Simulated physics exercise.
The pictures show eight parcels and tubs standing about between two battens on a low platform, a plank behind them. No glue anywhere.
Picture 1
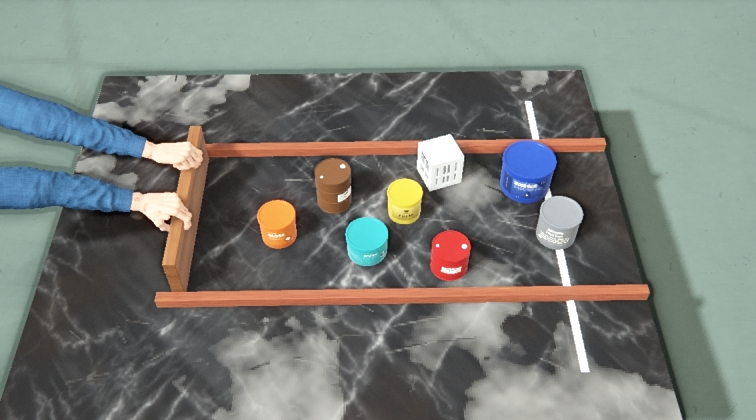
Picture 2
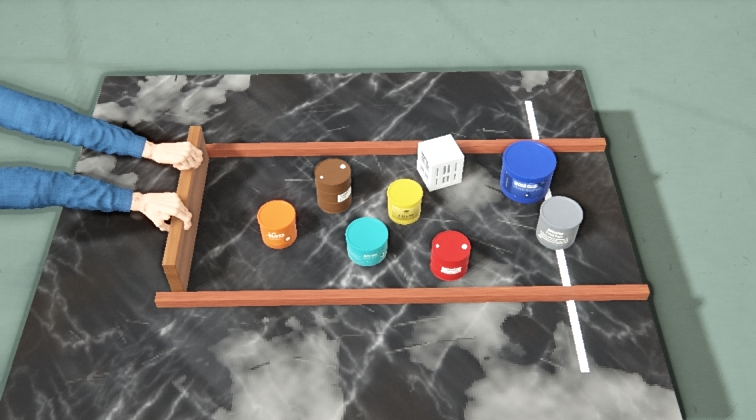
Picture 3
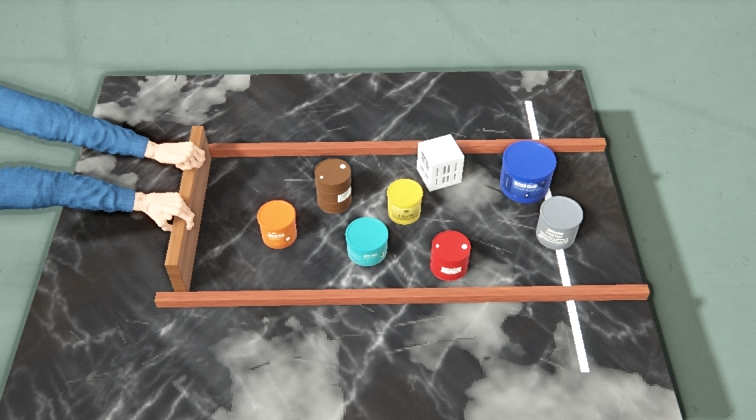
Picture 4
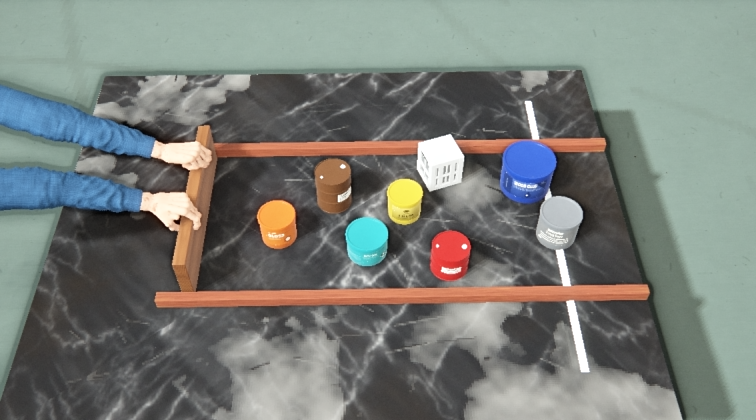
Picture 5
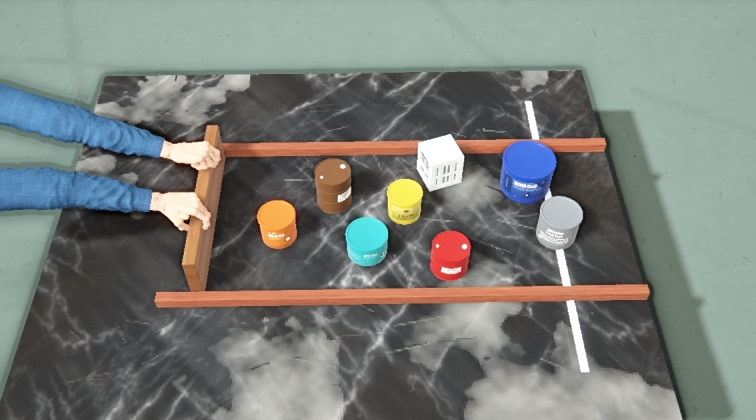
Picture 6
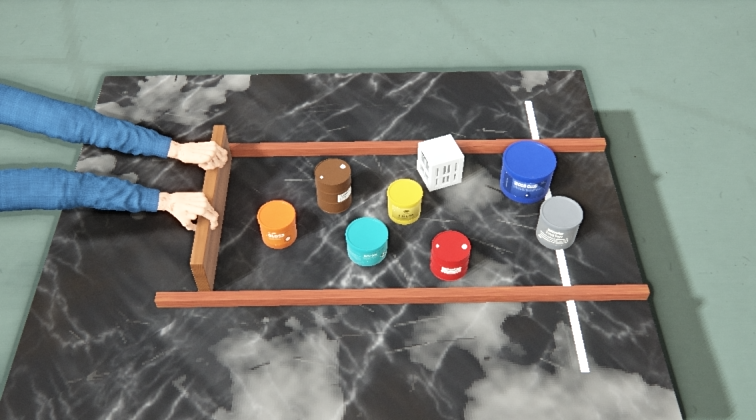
Two hands in blue sleeves slid a wooden plank a short way to the right between two rails on a dark marbled surface, while the colourful tubs and white crate ahead of it stayed still.
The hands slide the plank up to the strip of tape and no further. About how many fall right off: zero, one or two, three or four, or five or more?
In the end the number that fall off is zero.
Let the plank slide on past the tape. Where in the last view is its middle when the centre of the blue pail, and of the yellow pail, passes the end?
Its middle is around (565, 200) and around (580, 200).
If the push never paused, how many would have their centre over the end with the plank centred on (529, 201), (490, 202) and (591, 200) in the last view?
It would be 0, 0 and 4.
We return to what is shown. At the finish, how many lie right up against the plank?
It touches 4.
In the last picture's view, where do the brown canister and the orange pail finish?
First (568, 181), then (575, 220).
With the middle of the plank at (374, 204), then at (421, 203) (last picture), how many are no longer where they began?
The counts are 4 and 6.
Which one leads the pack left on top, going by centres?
The blue pail.
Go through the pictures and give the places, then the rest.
Grey pail (559, 223); blue pail (527, 172); red canister (450, 256); plank (188, 206); tape (553, 217), in the first picture.
Blue pail (527, 172); brown canister (334, 186), in the second picture.
Red canister (450, 256); plank (190, 206), in the third picture.
Grey pail (558, 224); orange pail (278, 225), in the fourth picture.
Blue pail (527, 172); white crate (440, 163), in the fifth picture.
Grey pail (558, 224); blue pail (527, 172); red canister (450, 256); plank (213, 206); tape (553, 217), in the sixth picture.
A little later, none off yet; grey pail at rest near (558, 224); blue pail at rest near (527, 172); red canister at rest near (450, 256).
When it is over, the number that fall off is zero.
